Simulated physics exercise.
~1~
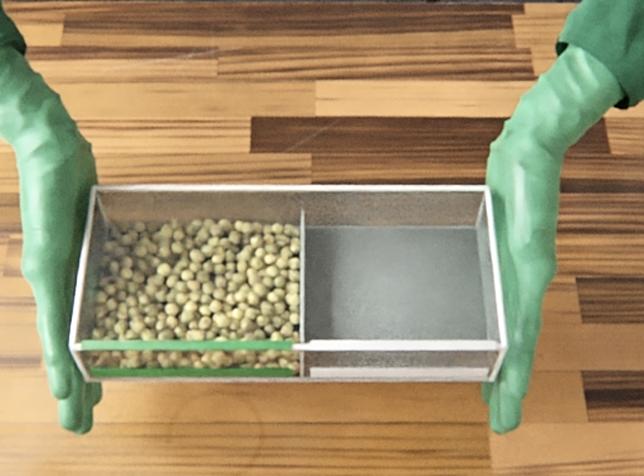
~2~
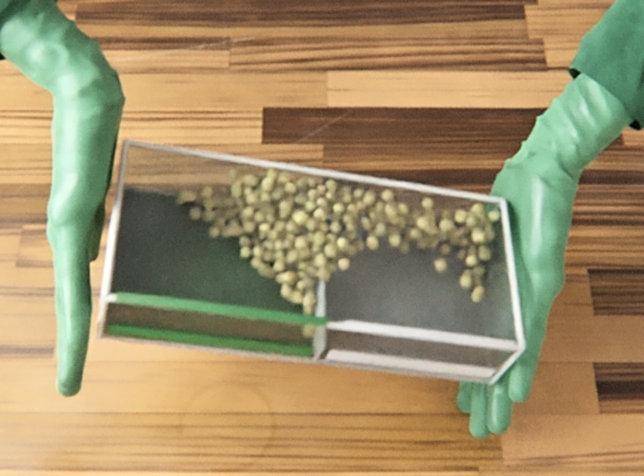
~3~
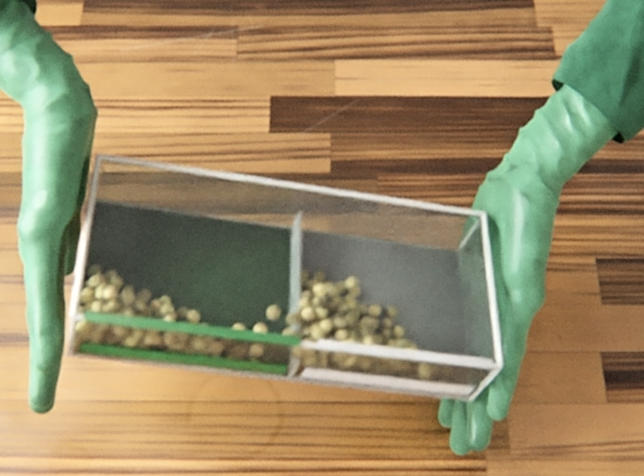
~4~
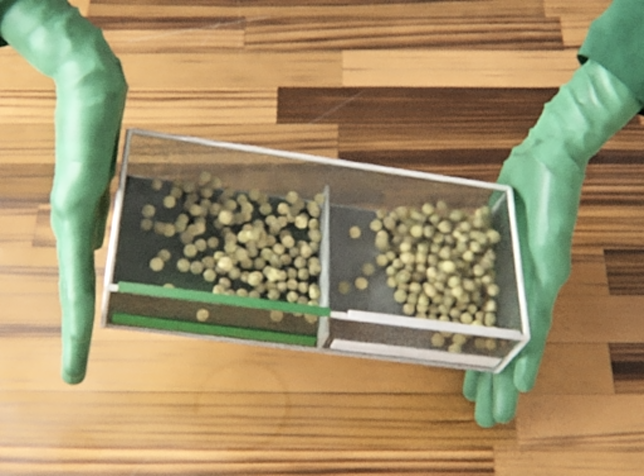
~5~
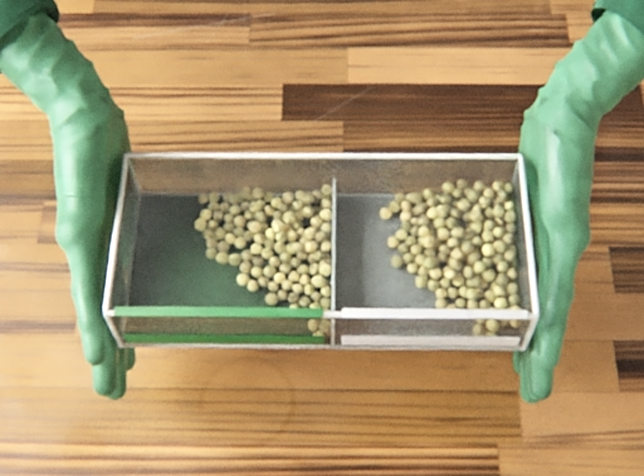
In the video, green-gloved hands hold a clear two-section box with beans piled in the left, green-marked half, then tilt and shake it so the beans scatter and some cross into the right, white-marked half, before leveling it with beans resting in both sections.
